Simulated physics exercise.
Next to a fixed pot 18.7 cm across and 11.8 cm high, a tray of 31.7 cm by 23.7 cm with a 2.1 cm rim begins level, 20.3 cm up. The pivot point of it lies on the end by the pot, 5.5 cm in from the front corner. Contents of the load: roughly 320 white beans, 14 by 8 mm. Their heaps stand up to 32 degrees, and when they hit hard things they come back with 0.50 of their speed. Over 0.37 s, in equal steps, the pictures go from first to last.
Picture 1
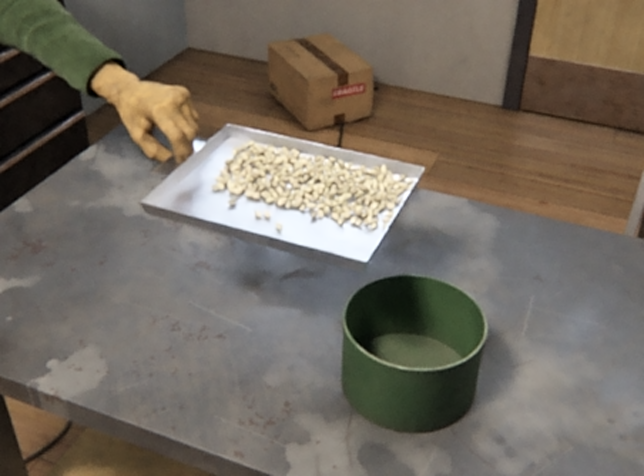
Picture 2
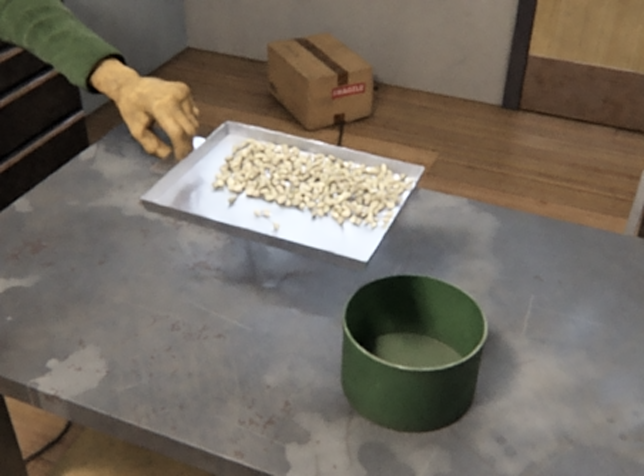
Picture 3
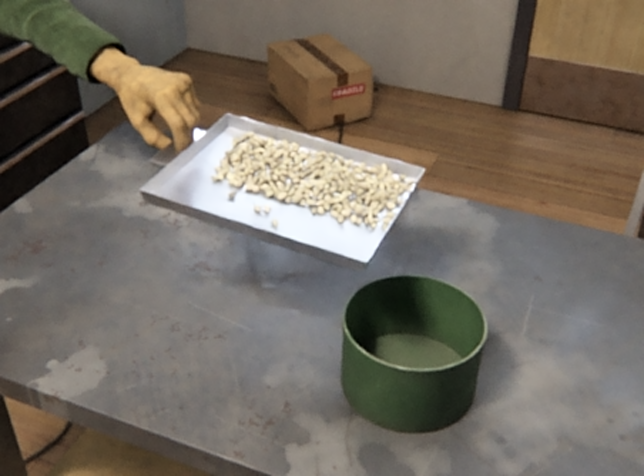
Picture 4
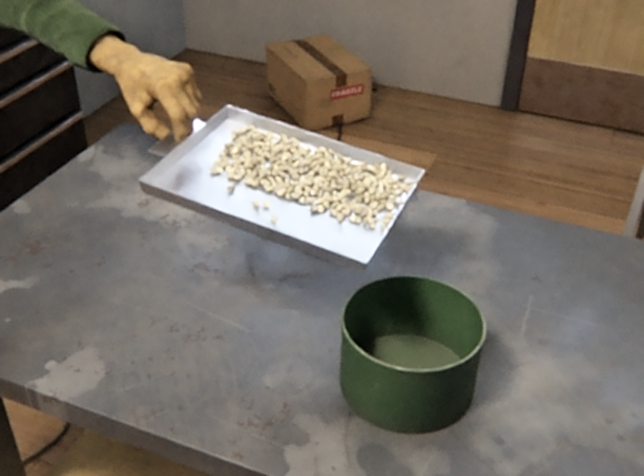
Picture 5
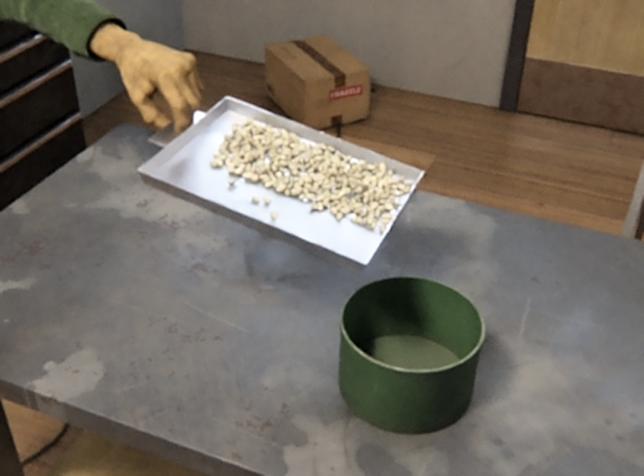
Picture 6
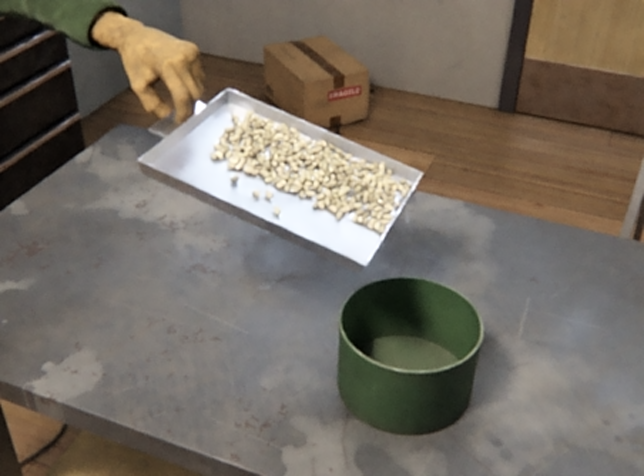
A gloved hand slowly tilts a tray of white beans, raising its left end slightly.
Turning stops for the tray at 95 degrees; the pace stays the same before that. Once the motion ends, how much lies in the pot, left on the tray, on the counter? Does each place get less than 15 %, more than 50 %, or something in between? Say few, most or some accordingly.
Pot: Some. Tray: Few. Counter: Most.
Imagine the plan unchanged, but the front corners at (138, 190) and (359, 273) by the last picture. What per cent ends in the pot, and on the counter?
Per cent by place - pot 40, counter 60.
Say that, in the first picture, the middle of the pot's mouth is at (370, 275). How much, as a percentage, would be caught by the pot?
About 40 per cent.
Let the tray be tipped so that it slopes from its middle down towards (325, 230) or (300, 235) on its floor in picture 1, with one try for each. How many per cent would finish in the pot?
First try: About 90 percent; second try: About 55 percent.
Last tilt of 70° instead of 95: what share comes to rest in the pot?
In that case, near 10 percent.
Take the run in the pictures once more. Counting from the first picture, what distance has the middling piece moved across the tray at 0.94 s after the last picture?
By then it sits near 10 cm from where it began.
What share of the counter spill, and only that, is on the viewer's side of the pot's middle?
Estimate: Close to 0 per cent of the pieces.
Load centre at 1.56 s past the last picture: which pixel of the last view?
Roughly (405, 207).
Then, 0.94 s after the last picture, tilt 51 degrees; the tray holds 100 %, the pot 0 %.
Then, 1.56 s after the last picture, tilt 76 degrees; the tray holds 65 %, the pot 5 %.
Then, 2.23 s after the last picture, tilt 95 degrees; the tray holds 0 %, the pot 30 %.
In the end, pot 30 %, tray 0 %, counter 70 %.
